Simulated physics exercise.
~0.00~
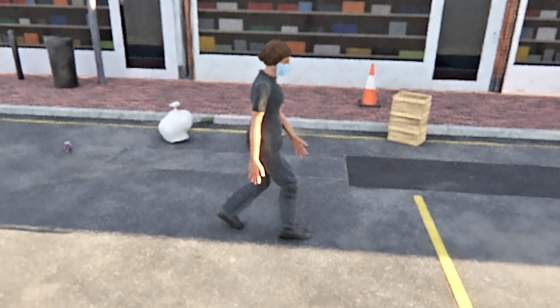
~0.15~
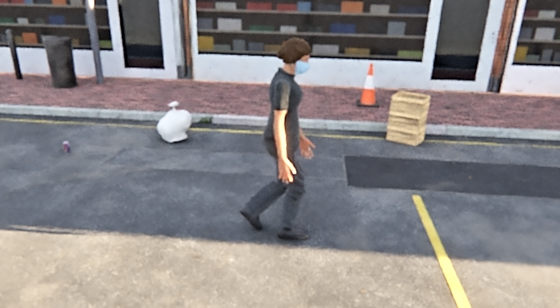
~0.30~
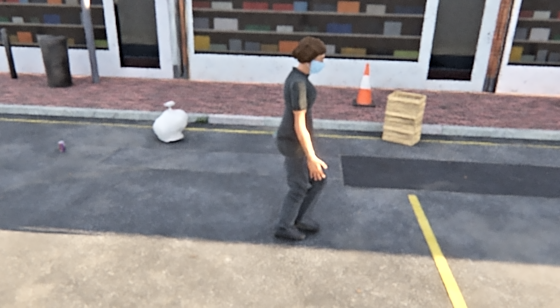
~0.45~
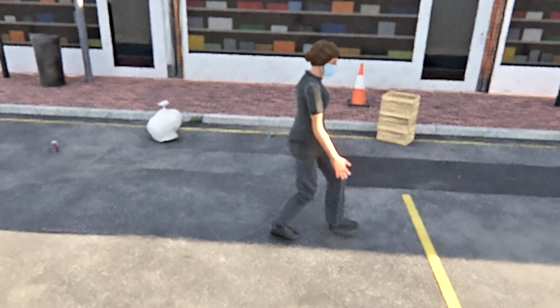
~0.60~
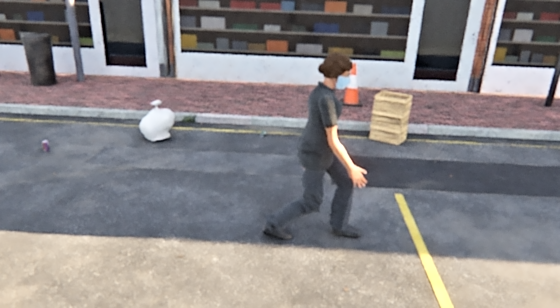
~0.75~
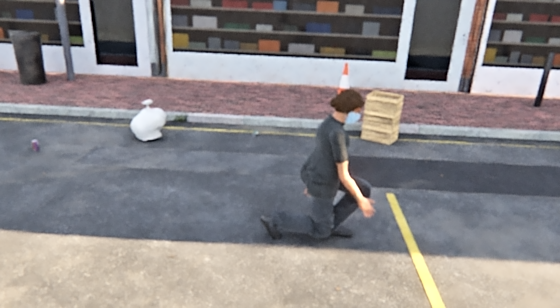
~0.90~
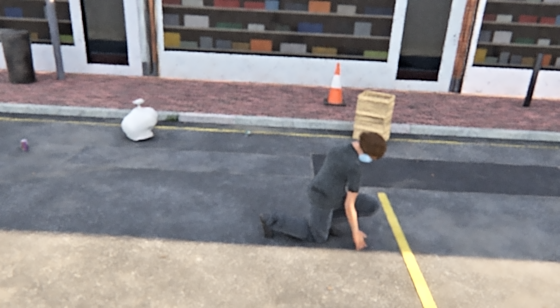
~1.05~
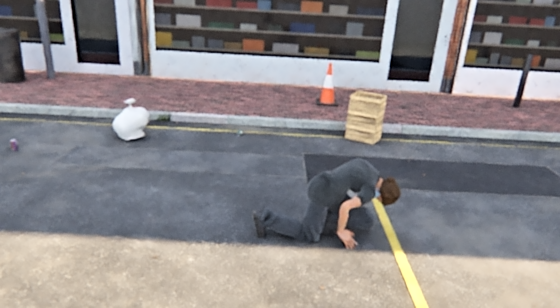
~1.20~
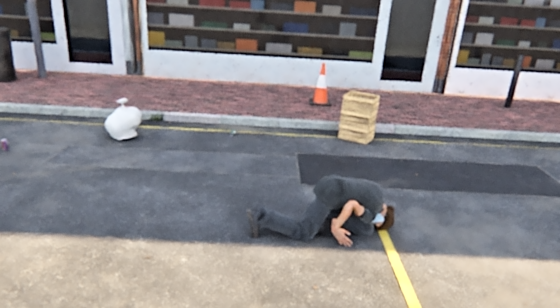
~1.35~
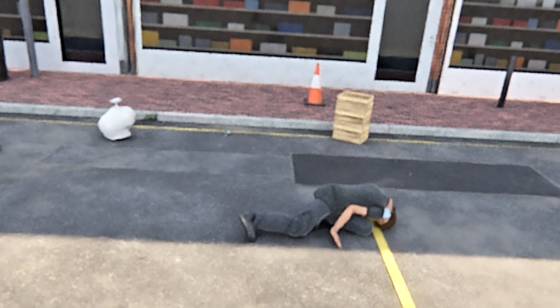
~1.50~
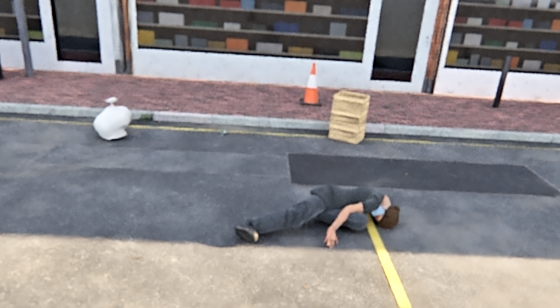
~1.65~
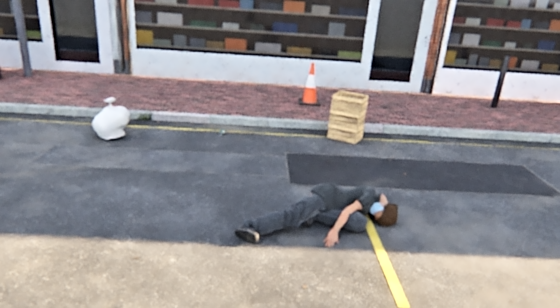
On a street before a brick pavement and shopfronts, a masked person in dark clothes walks right towards a yellow strip, sinks to the knees, pitches forward onto the road, and ends lying still, head across the strip and chest and hips short of it.
